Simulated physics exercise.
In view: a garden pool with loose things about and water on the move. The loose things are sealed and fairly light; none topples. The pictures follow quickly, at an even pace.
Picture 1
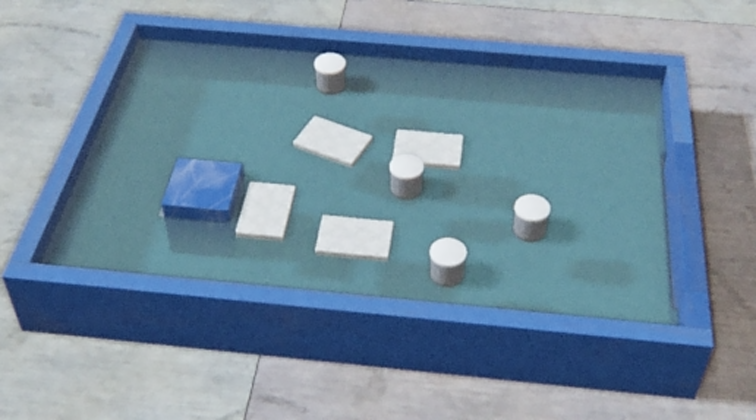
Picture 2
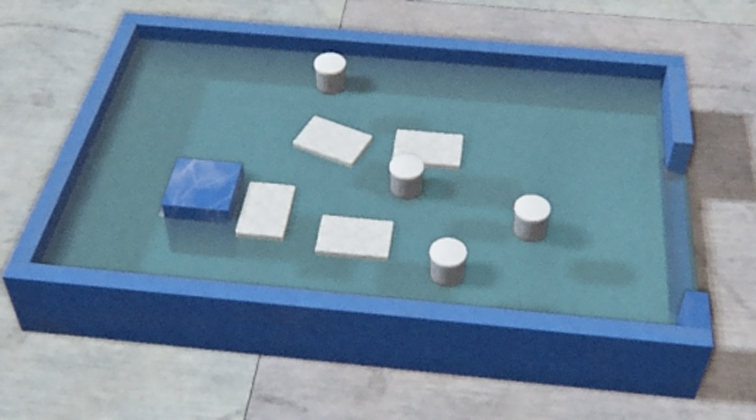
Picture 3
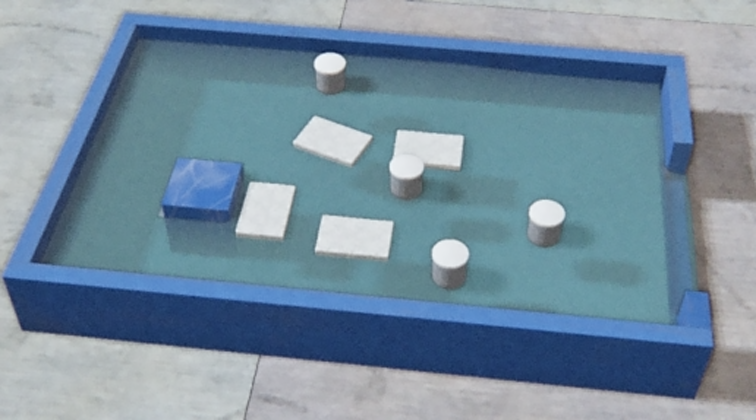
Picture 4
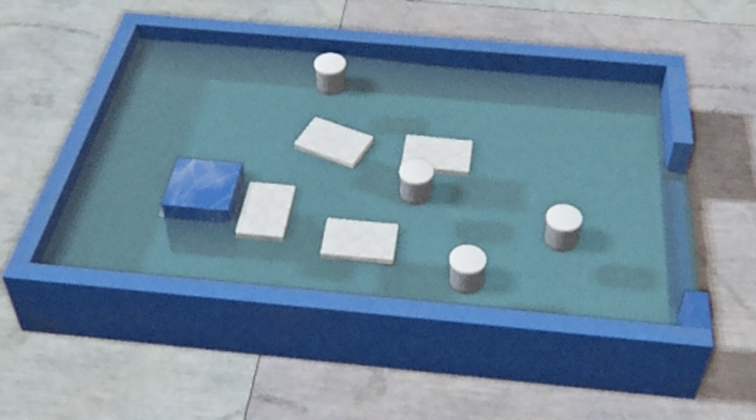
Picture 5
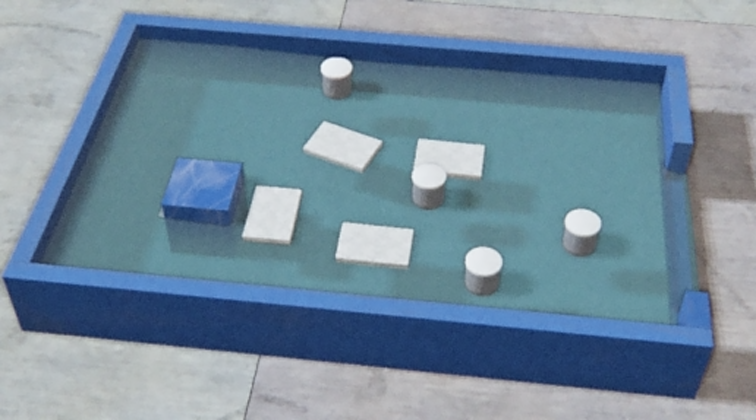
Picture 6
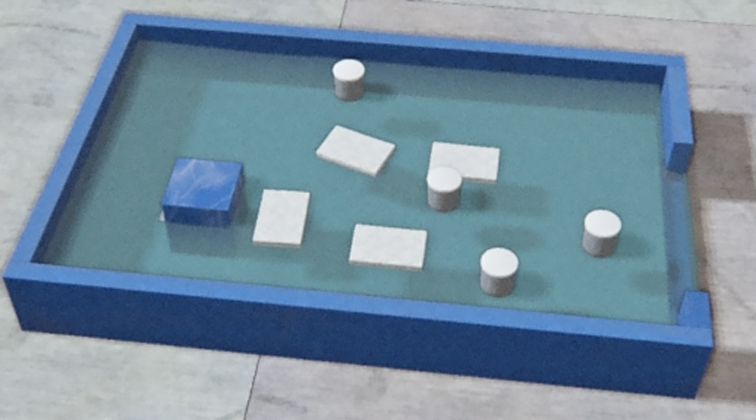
A gap opened in the right wall of a blue-edged pool, and the white floating pieces began drifting slowly to the right, those nearest the gap first, while the blue block barely moved.
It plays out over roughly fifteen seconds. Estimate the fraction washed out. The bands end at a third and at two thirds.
It is between one and two thirds.
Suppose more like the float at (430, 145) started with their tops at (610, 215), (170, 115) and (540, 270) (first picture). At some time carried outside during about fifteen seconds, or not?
As listed: Gone, no, carried outside.
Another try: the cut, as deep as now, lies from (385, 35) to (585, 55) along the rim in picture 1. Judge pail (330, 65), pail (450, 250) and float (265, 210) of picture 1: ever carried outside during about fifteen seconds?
As listed: Carried outside, left behind, inside.
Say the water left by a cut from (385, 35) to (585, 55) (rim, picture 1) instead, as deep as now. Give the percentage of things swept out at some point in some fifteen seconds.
Close to 40 %.
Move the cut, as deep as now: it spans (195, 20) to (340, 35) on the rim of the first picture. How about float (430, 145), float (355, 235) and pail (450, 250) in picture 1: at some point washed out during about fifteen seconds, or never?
In that order: Washed out, no, left behind.
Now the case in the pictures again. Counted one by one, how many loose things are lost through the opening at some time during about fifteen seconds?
That makes 4.
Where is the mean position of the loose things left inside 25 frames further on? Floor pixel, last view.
Close to (504, 234).
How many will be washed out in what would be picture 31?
3 of them.
A moment on, 0 of 8 are out; 8 afloat.
Next, 1 of 8 are out; 7 afloat.
Later, 3 of 8 are out; 5 afloat.
In the end, 4 of 8 are out; 4 afloat.
